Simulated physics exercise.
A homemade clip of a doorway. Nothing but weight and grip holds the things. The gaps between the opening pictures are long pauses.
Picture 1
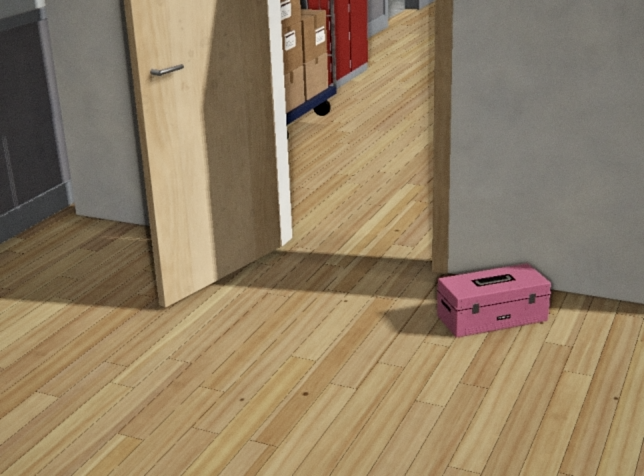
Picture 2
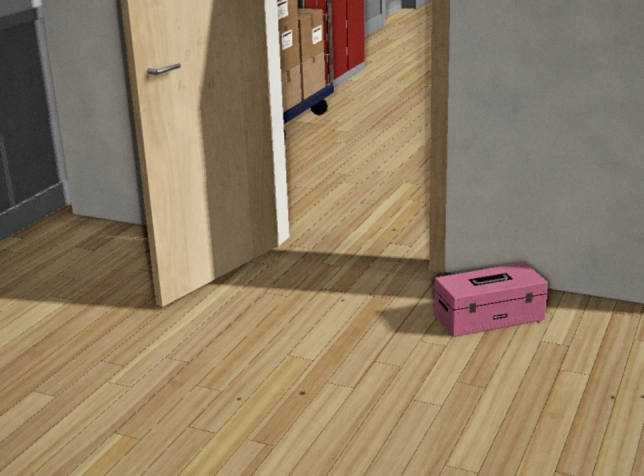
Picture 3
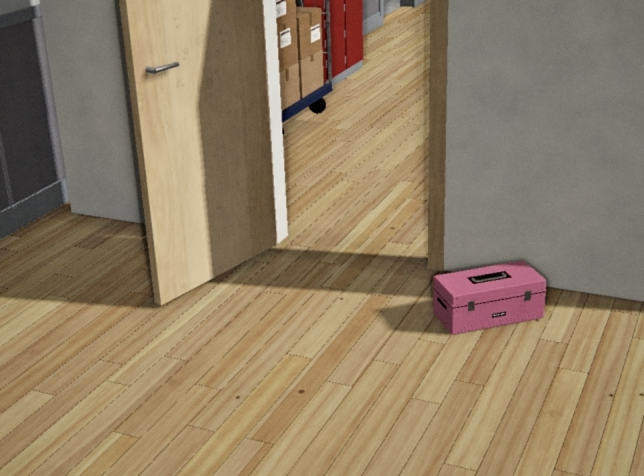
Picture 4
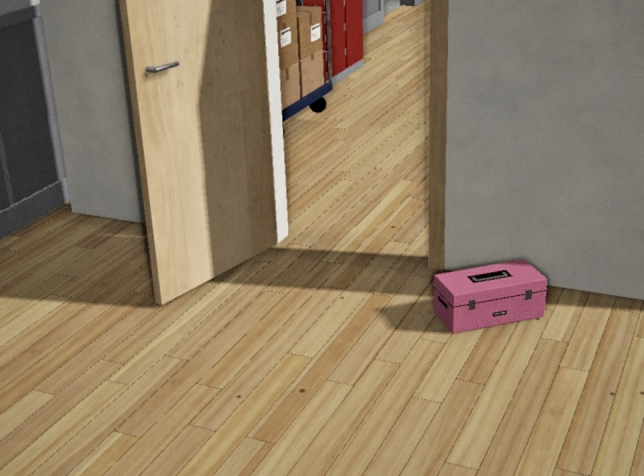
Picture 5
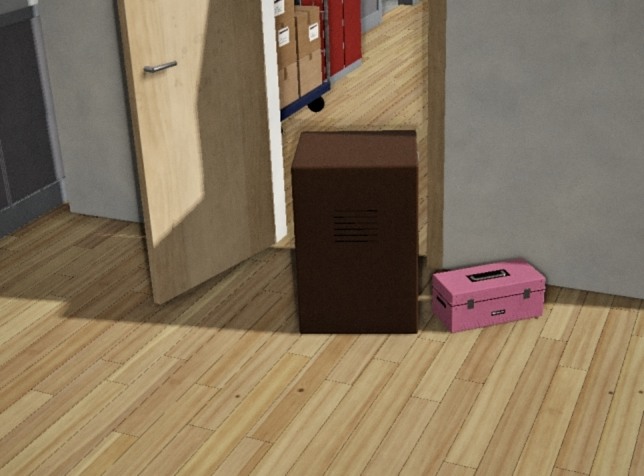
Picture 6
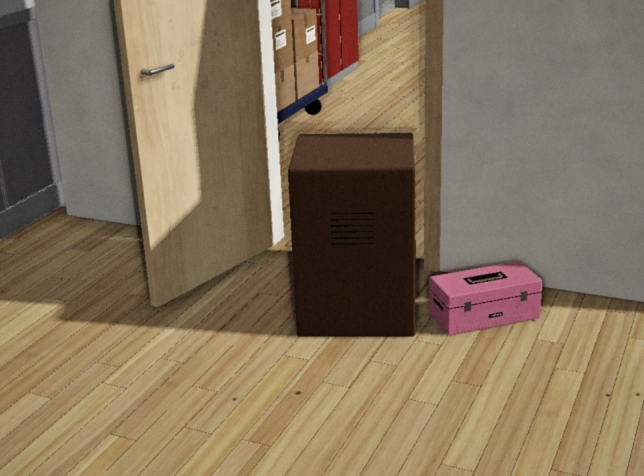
A brown cabinet appears in the open doorway beside a pink toolbox that stays still.
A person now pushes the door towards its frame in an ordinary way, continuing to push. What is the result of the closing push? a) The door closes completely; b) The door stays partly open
Answer: B.
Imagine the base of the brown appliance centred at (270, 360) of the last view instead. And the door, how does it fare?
After that, the door ends up flush.
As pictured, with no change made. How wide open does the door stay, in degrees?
Angle: About 55°.
Then, 0.70 s past the last view, open by 93°.
Then, 1.10 s past the last view, open by 79°.
Then, 1.50 s past the last view, open by 63°.
Finally, open by 56°; both still in place. Final places as the last picture's camera would see them, brown appliance near (356, 234).
